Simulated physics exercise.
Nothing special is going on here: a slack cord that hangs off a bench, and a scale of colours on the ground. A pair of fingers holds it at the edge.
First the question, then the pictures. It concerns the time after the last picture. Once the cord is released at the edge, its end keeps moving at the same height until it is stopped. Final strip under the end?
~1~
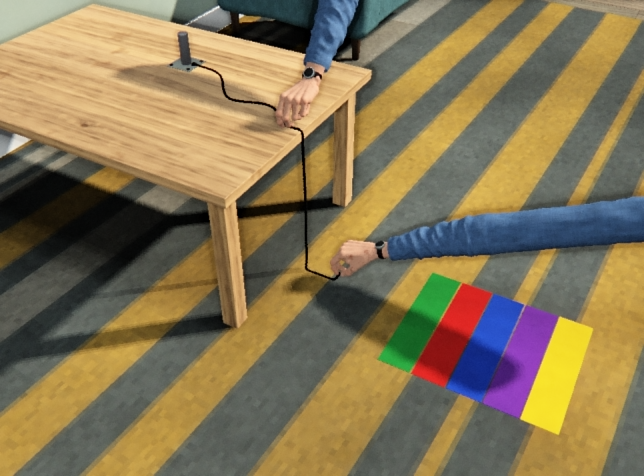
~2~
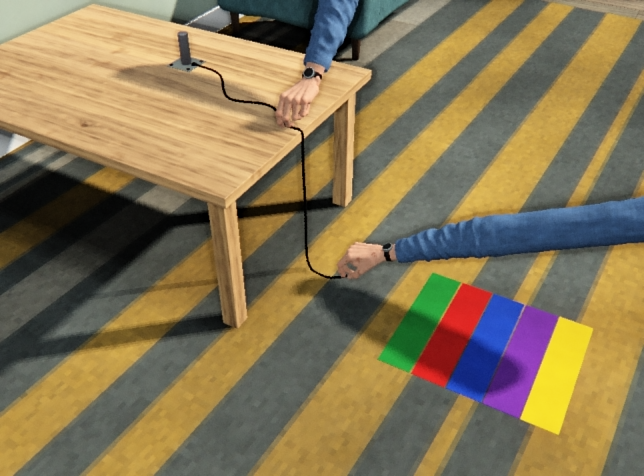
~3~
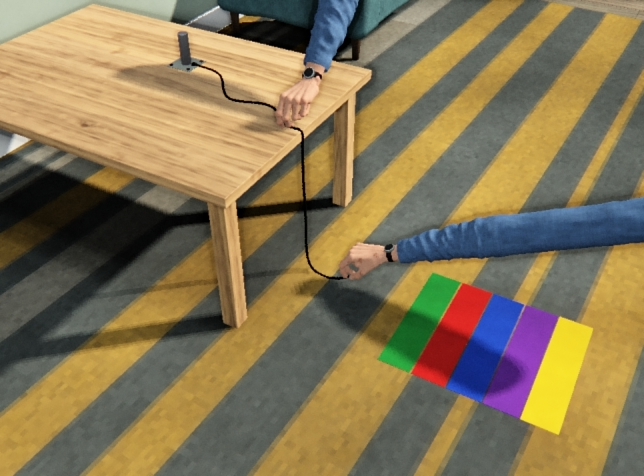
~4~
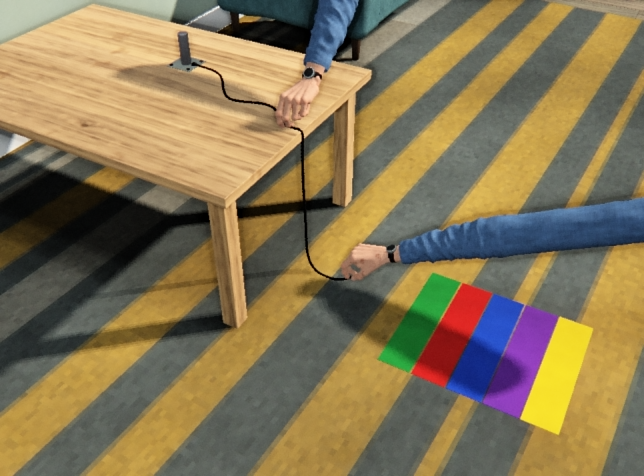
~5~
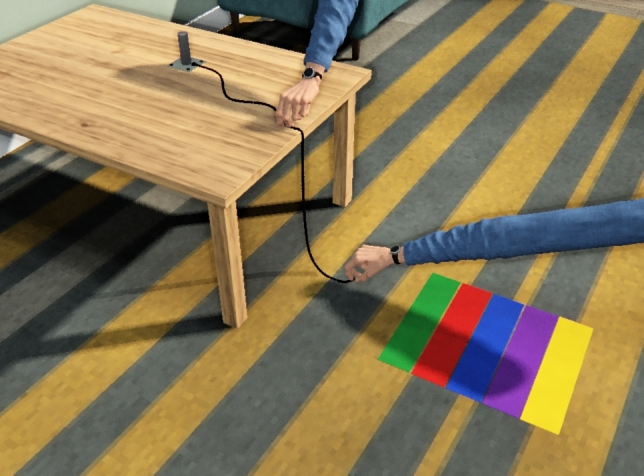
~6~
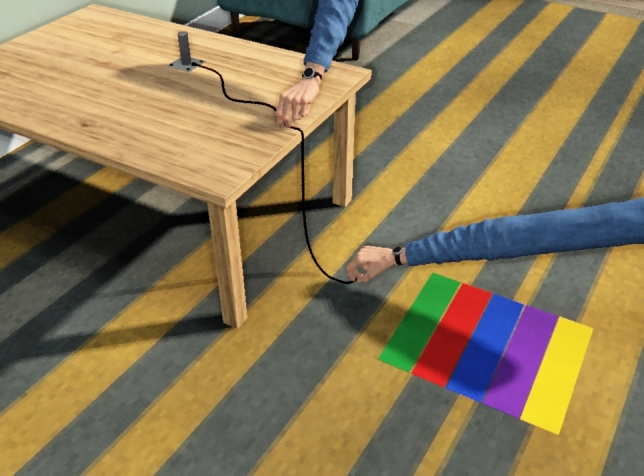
Red.
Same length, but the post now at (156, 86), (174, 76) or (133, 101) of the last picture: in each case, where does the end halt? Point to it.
First (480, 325), then (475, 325), then (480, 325).
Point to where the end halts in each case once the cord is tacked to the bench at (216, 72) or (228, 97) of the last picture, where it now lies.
I'd say about (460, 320) for the first and about (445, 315) for the second.
A little later, end near (401, 296); short of the strips.
Next, end near (439, 310); over green.
When it is tight, end near (462, 318); over red. It halts on the red strip.
